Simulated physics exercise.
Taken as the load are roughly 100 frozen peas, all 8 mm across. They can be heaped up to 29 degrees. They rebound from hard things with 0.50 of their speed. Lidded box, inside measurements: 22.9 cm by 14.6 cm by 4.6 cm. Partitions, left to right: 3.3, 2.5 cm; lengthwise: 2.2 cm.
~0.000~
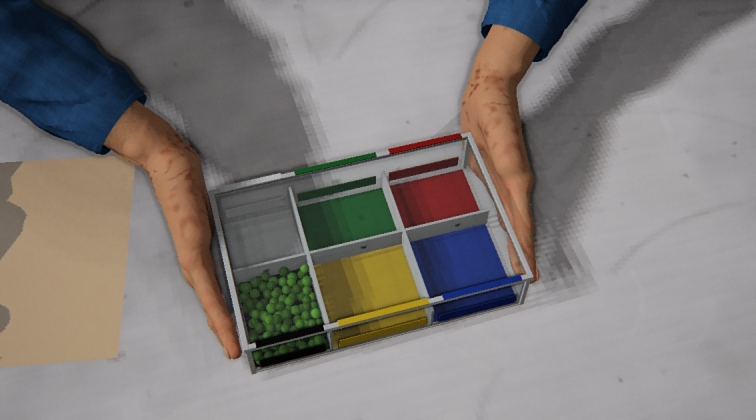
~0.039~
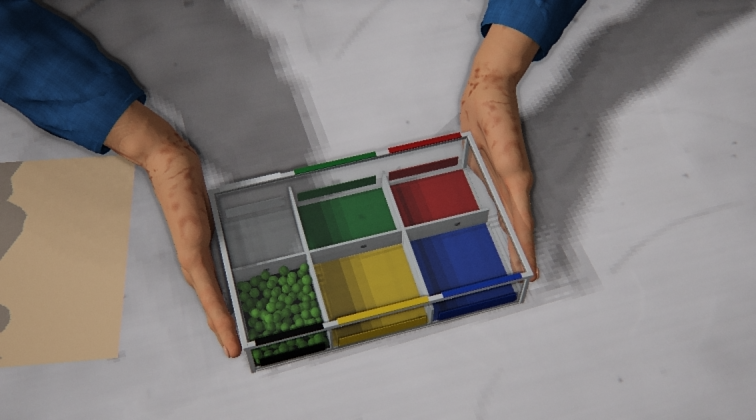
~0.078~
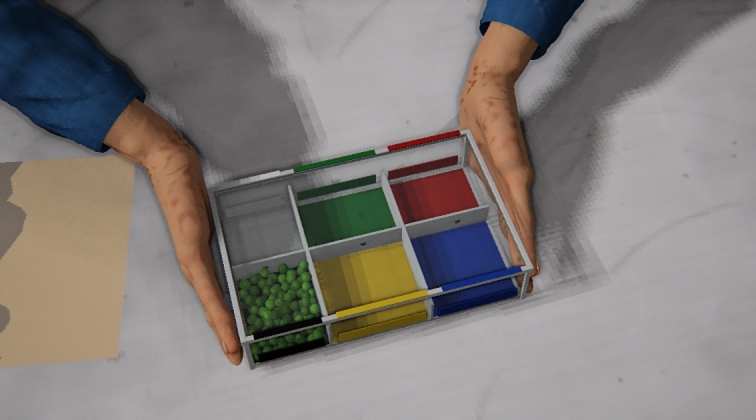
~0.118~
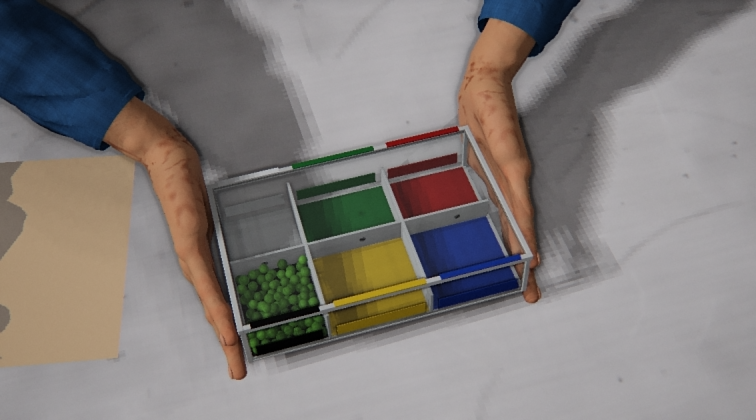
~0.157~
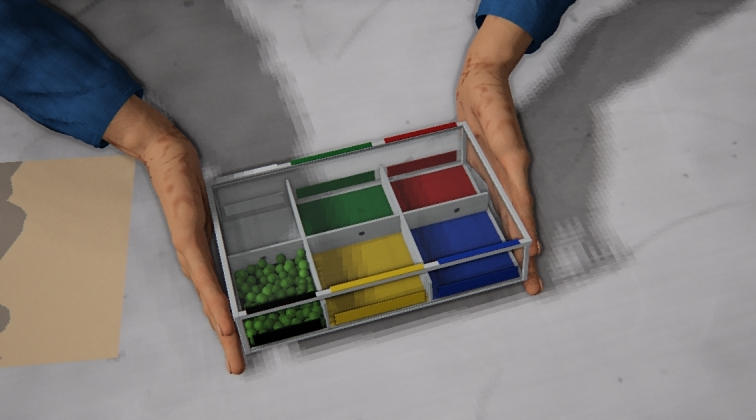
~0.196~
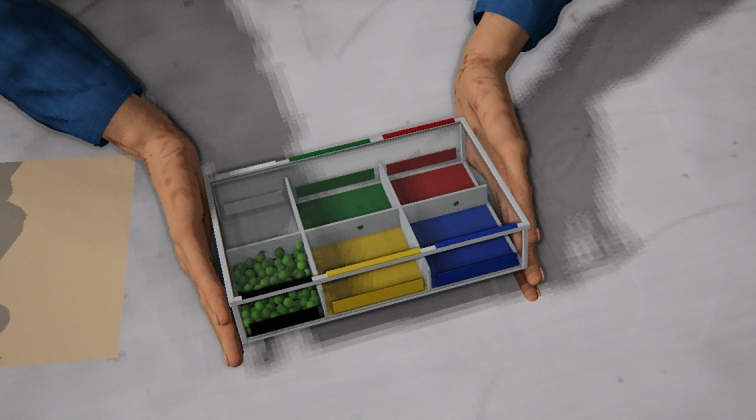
On a pale, marbled surface, two hands in blue sleeves held a clear box with coloured compartments, green balls filling the front left one, and gradually tilted it, raising its front edge while the balls stayed put.
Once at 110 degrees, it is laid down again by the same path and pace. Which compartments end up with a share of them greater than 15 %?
Red compartment: Not greater. Blue compartment: Not greater. Green compartment: Not greater. Yellow compartment: Not greater. White compartment: Greater. Black compartment: Not greater.
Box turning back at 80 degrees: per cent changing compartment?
I'd say close to 40 percent.
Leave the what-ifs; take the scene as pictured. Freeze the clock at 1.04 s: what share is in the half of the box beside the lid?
Share: Approx. 90 %.
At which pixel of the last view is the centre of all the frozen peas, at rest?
After settling, the middle sits near (262, 230).
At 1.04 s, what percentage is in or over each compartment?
Red = 0, blue = 0, green = 0, yellow = 0, white = 75, black = 25 (per cent).
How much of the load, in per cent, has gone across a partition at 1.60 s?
Share: Approx. 100 %.
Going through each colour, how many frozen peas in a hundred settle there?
The red one ends with 0, blue 0, green 10, yellow 0, white 90 and black 0 per cent.
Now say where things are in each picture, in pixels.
Box tilt 0 degrees, front corners at (248, 346) and (527, 275); black 100 %, in the first frame.
Box tilt 1 degrees, front corners at (248, 344) and (527, 273), in the second frame.
Box tilt 3 degrees, front corners at (246, 338) and (527, 267), lowest corner left back, in the third frame.
Box tilt 7 degrees, front corners at (243, 328) and (527, 255), lowest corner left back, in the fourth frame.
Box tilt 12 degrees, front corners at (239, 314) and (525, 240), lowest corner left back, in the fifth frame.
Box tilt 16 degrees, front corners at (234, 300) and (523, 224), lowest corner left back; black 100 %. Its pace works out near 120 degrees a second, in the sixth frame.
After 1.04 s, tilt 110 degrees; white 75 %, black 25 %.
After 1.60 s, tilt 49 degrees; green 10 %, white 90 %.
After 2.21 s, tilt 0 degrees; green 10 %, white 90 %.
In the end, at 2.7 s, red 0 %, blue 0 %, green 10 %, yellow 0 %, white 90 %, black 0 %.
